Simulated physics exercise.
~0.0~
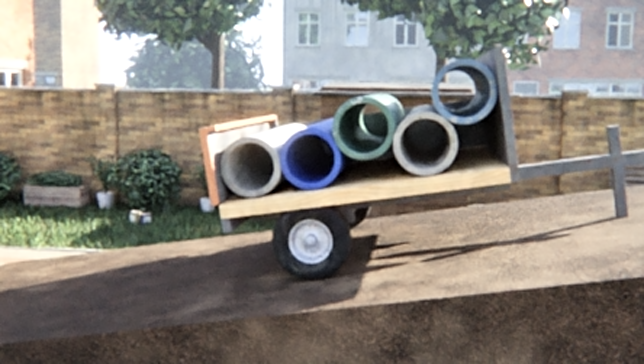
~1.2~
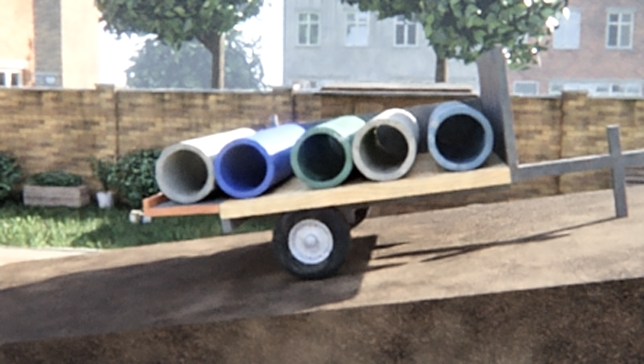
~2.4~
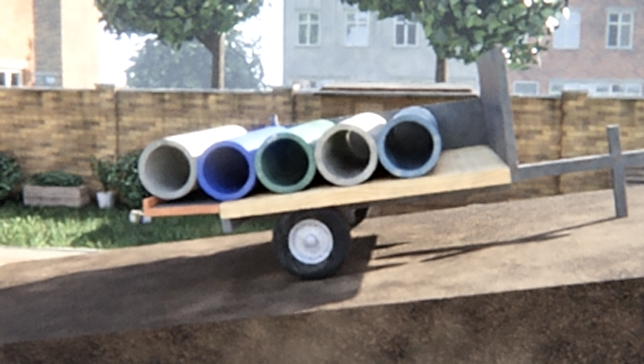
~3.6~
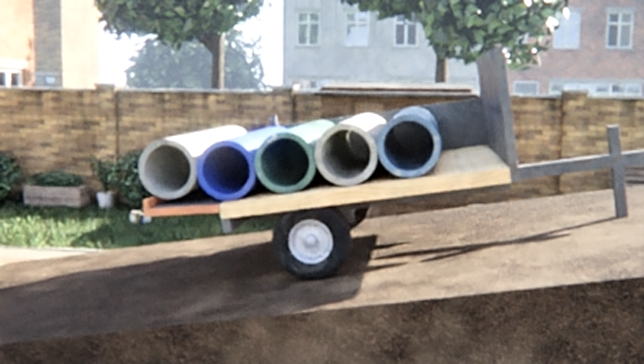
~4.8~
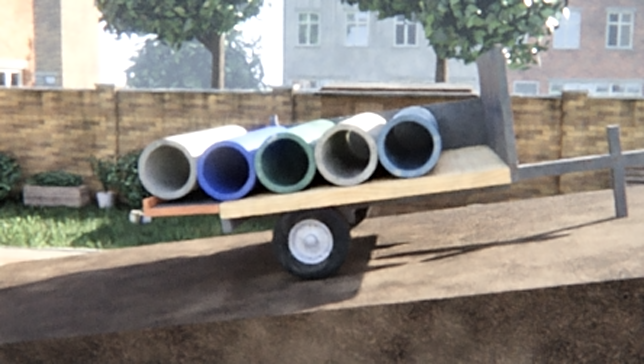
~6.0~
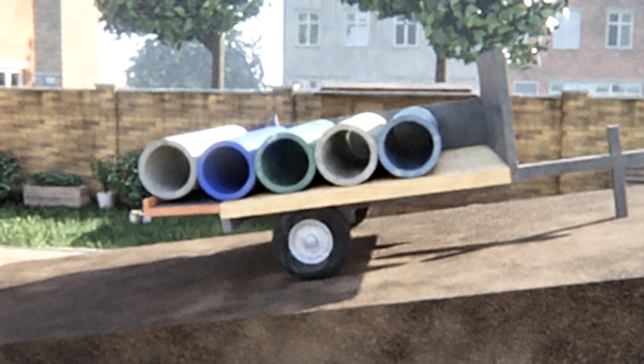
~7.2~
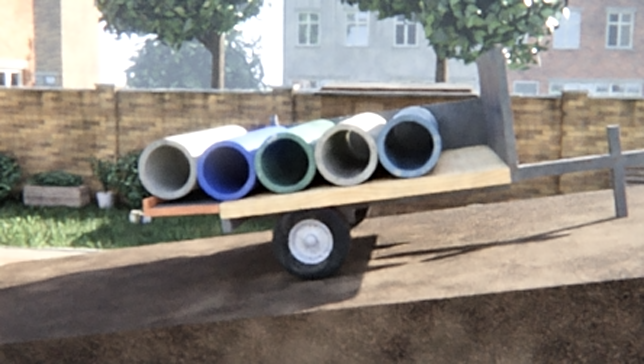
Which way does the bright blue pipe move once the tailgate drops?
The bright blue pipe moves to the left, toward the lowered tailgate, before it comes to rest.
